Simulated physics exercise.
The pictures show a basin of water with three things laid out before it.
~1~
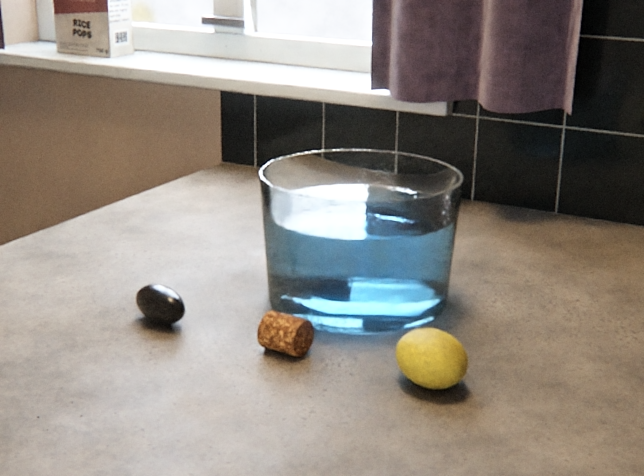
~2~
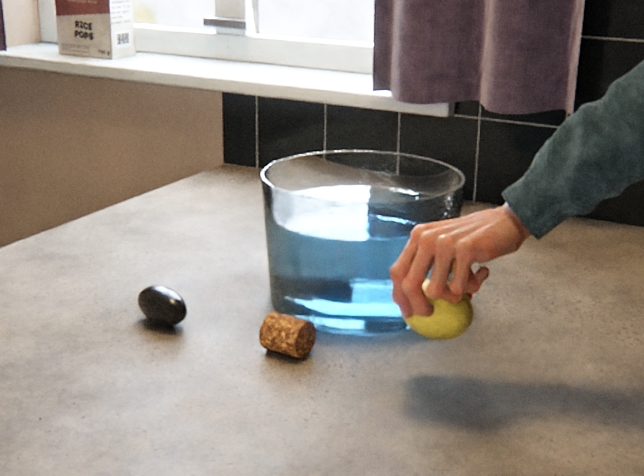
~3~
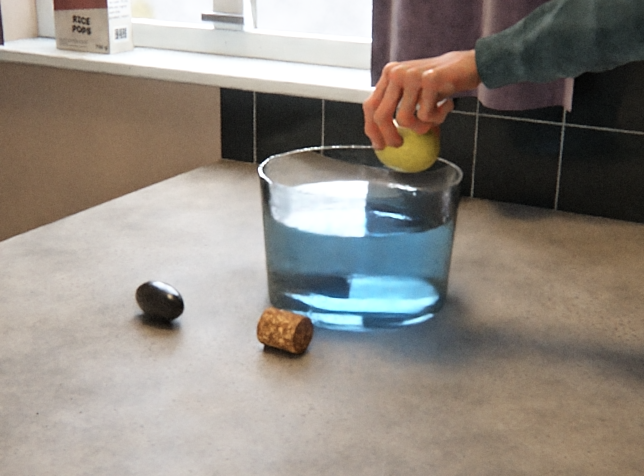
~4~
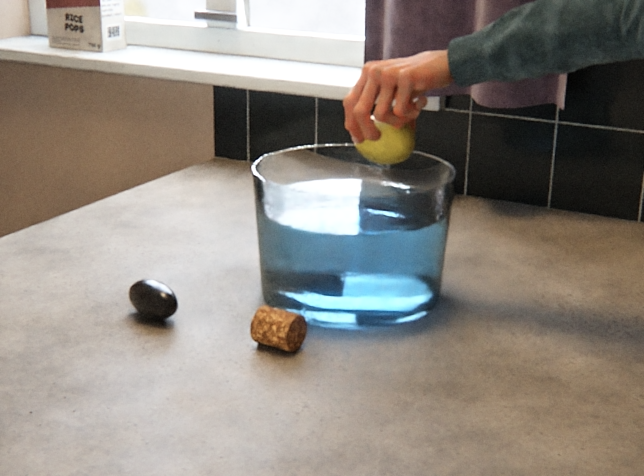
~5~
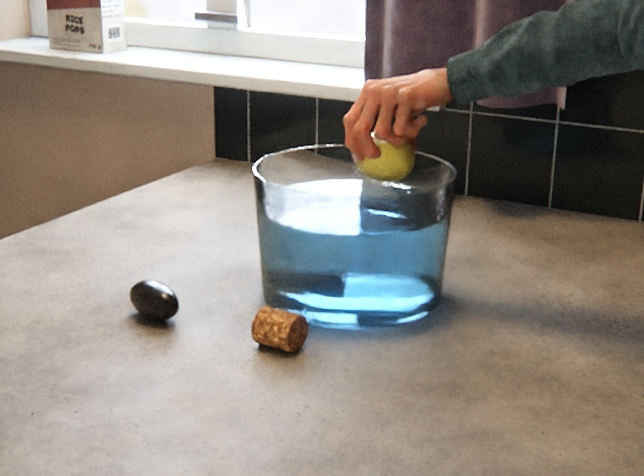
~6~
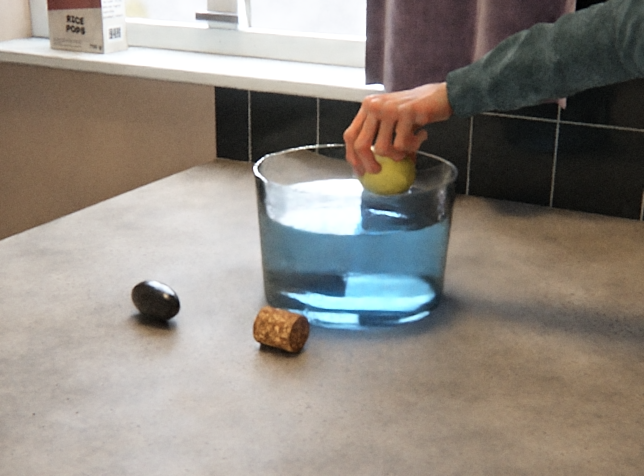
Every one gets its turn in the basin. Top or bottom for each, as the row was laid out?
The left one sinks, the middle one floats, the right one floats.
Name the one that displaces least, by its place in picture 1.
I say the middle thing.
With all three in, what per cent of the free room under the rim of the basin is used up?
Near 12 in a hundred.
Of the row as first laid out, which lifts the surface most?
That is the right thing.
Next, the lemon rides on the surface.
After that, the cork rides on the surface.
Finally, the stone sinks; afloat, cork and lemon.
